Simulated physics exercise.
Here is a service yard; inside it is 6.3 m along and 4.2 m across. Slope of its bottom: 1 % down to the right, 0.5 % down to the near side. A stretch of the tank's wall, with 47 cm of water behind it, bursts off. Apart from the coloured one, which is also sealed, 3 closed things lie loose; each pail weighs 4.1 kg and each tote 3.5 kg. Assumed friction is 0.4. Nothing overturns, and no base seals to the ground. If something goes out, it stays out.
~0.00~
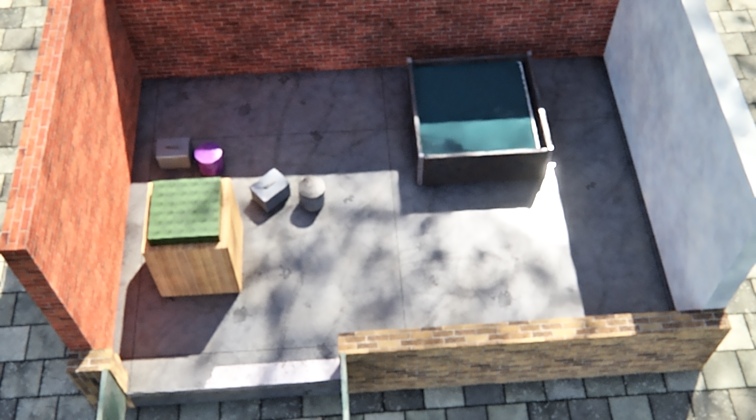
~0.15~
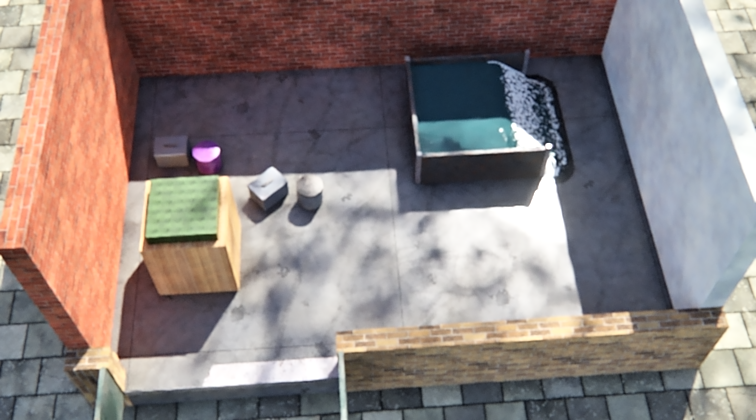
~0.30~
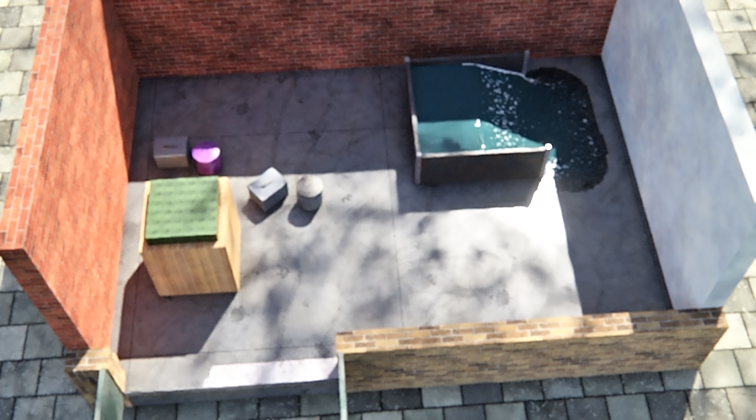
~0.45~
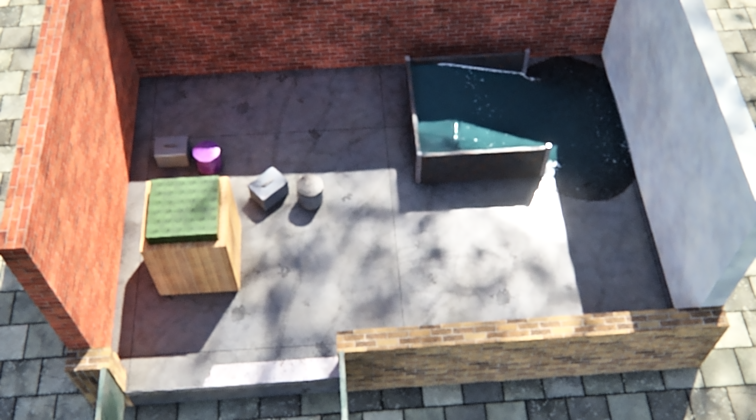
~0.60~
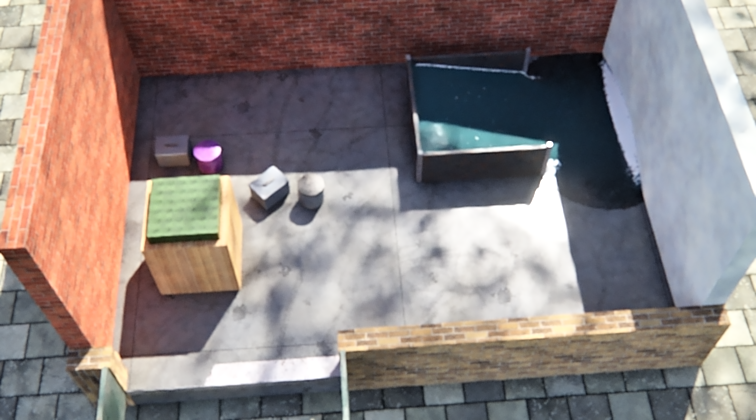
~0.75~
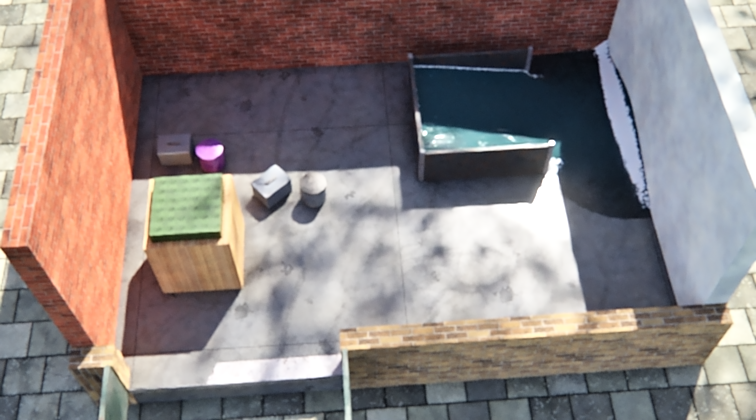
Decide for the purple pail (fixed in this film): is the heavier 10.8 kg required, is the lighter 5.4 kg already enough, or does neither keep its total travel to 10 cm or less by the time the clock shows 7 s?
The lighter one is enough.
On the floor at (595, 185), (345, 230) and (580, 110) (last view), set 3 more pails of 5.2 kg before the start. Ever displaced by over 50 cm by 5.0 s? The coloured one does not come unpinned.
Each in turn: Further than that, not that far, further than that.
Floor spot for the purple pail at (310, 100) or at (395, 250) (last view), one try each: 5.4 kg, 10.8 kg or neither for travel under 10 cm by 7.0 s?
At the first place you need the bigger mass, and at the second the small mass does it.
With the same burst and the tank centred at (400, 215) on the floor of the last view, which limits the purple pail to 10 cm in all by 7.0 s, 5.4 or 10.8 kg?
Then the smaller load will do.
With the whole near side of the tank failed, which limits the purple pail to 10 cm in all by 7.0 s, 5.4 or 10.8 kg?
Then even the small mass works.
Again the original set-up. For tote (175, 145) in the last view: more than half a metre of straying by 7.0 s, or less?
Beyond the mark.
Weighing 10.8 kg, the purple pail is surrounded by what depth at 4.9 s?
Close to 2 cm deep.
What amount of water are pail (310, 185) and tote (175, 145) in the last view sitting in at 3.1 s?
Depth approx. 0 cm / 0 cm.
After 1.4 s the purple pail would be 0 cm from its start with 5.4 kg and 0 cm from its start with 10.8 kg; 0 cm of water round it then.
After 3.1 s the purple pail would be 0 cm from its start with 5.4 kg and 0 cm from its start with 10.8 kg; 0 cm of water round it then.
After 4.9 s the purple pail would be 0 cm from its start with 5.4 kg and 0 cm from its start with 10.8 kg; 2 cm of water round it then.
After 7.0 s the purple pail would be 0 cm from its start with 5.4 kg and 0 cm from its start with 10.8 kg; 5 cm of water round it then.
